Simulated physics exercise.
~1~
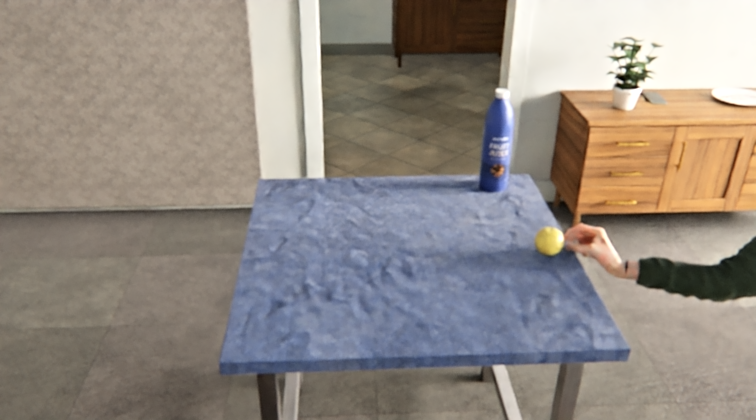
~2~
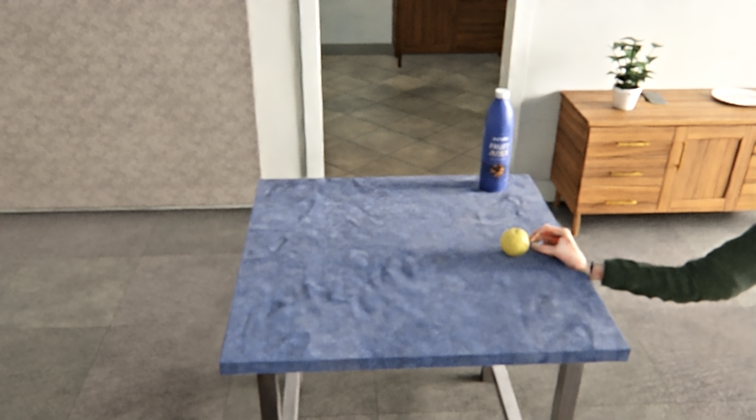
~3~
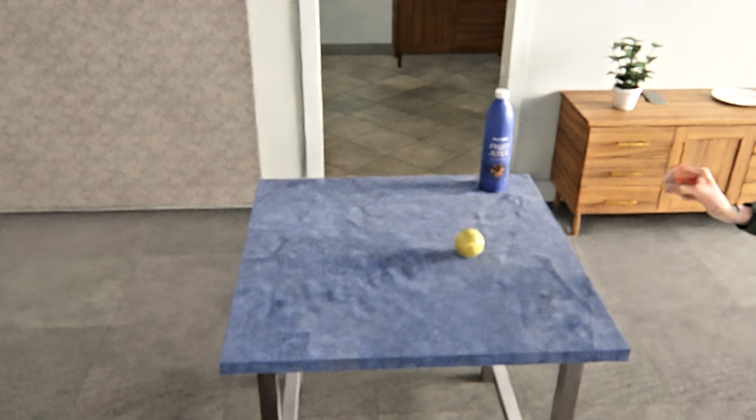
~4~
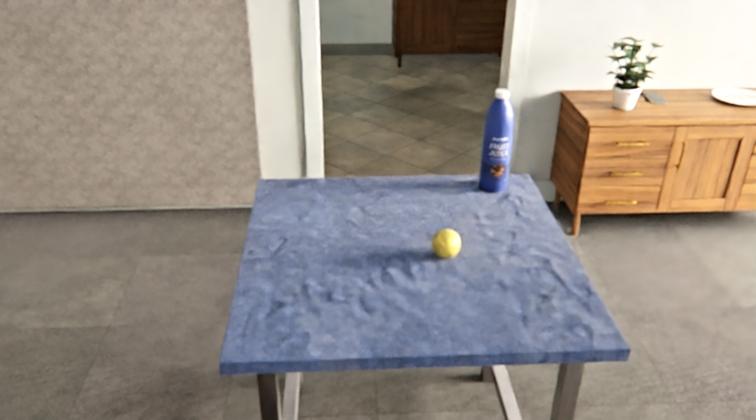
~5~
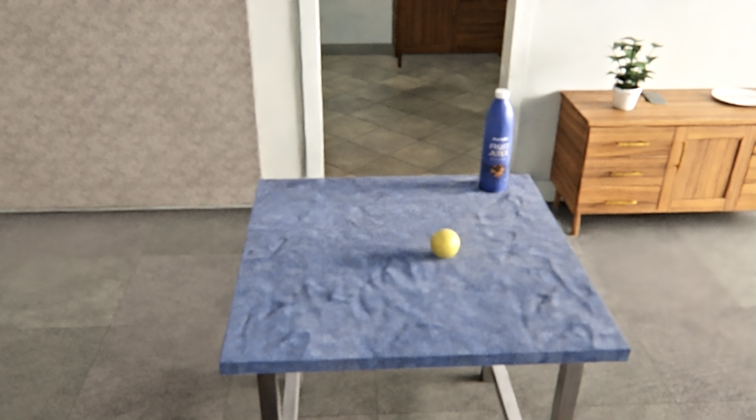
A yellow apple, pushed left by a hand, rolls on alone and stops on the blue table.
